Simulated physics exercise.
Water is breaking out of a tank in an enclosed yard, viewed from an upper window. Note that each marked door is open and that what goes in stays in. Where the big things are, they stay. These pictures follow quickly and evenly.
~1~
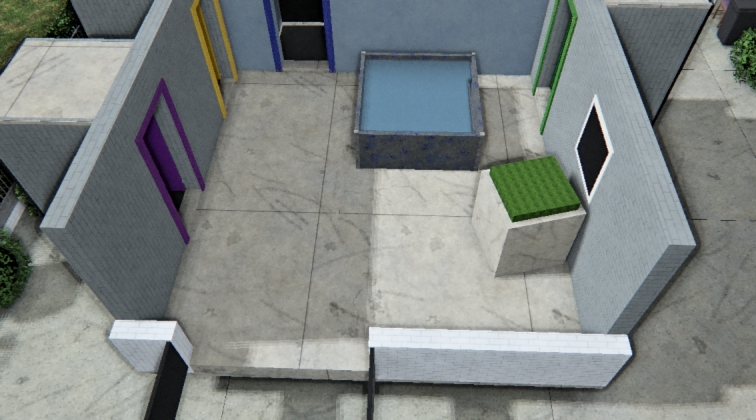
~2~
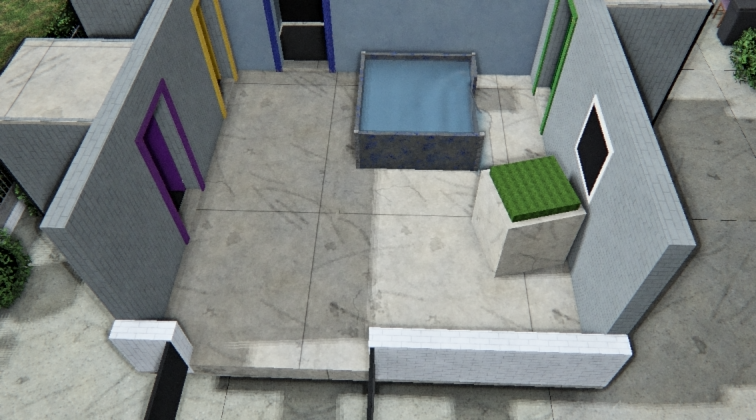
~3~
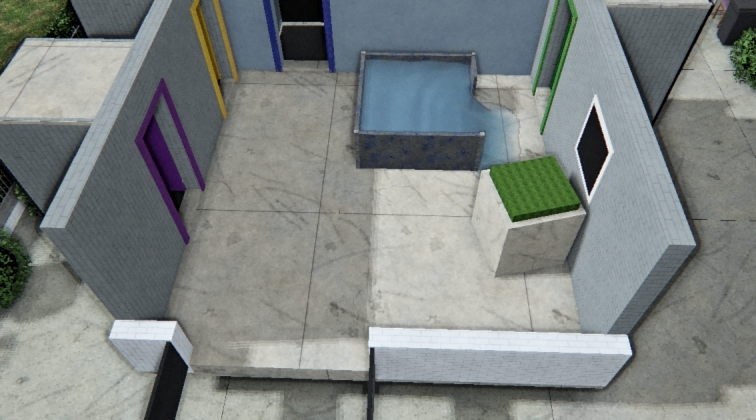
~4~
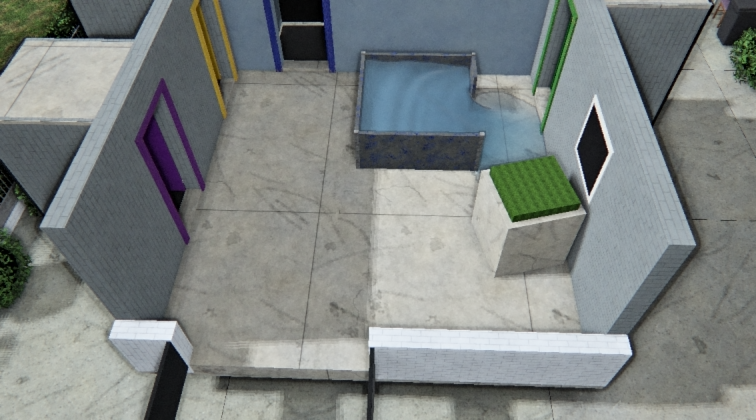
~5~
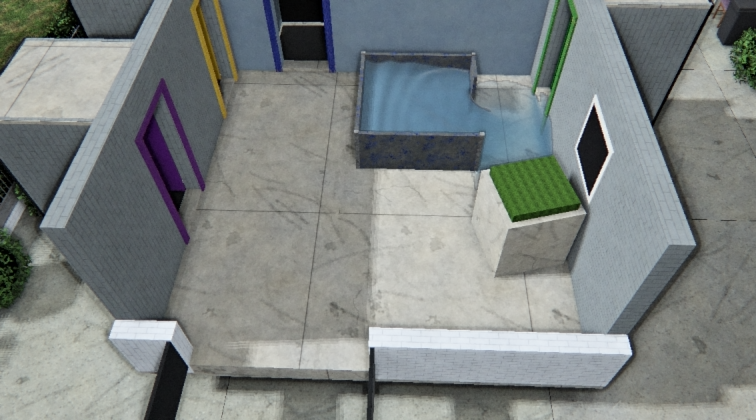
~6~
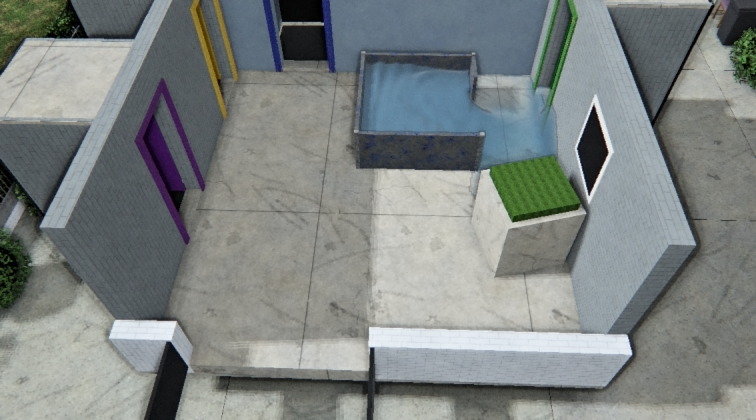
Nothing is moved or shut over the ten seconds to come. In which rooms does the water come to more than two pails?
At the end, I expect the blue door to stay within two buckets; I expect the purple door to go over the limit; I expect the green door to go over the limit; I expect the yellow door to go over the limit.
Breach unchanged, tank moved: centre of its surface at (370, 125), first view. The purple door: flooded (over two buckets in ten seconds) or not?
Purple falls short.
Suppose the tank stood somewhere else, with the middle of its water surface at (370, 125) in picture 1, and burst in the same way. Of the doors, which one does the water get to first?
The green one.
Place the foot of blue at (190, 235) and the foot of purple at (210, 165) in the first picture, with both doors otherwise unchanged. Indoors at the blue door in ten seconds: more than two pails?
Blue door: Goes past it.
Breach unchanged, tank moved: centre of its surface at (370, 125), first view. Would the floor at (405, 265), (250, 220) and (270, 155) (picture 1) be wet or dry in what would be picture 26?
Points in order: Inundated; not reached; not reached.
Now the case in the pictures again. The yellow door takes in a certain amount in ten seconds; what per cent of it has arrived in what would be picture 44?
About 80 per cent.
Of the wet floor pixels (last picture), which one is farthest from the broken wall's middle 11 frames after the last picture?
Close to (577, 359), I think.
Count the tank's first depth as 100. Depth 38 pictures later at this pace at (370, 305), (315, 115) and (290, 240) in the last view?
Going place by place: 4 %, 4 % and 2 %.
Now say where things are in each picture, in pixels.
Still water in the water tank at (418, 95), in the first picture.
Water pours out at (473, 130) and has run to a hidden place, in the second picture.
The front is at a hidden place, out from the gap at (473, 130), in the third picture.
Water pours out at (472, 132) and has run to (537, 114), in the fourth picture.
Water pours out at (472, 131) and has run to (533, 92), in the fifth picture.
The front is at (530, 79), out from the gap at (472, 131), in the sixth picture.
A moment on, water covers 15 % of the floor; the blue door not reached, the purple door not reached, the green door over two buckets in, the yellow door not reached.
Next, water covers 30 % of the floor; the blue door not reached, the purple door not reached, the green door far over two buckets in, the yellow door not reached.
Then, water covers 70 % of the floor; the blue door wet at the sill, nothing in, the purple door not reached, the green door far over two buckets in, the yellow door under two buckets in.
Later, water covers 95 % of the floor; the blue door under two buckets in, the purple door over two buckets in, the green door far over two buckets in, the yellow door far over two buckets in.
In the end, water covers 95 % of the floor; the blue door under two buckets in, the purple door far over two buckets in, the green door far over two buckets in, the yellow door far over two buckets in.
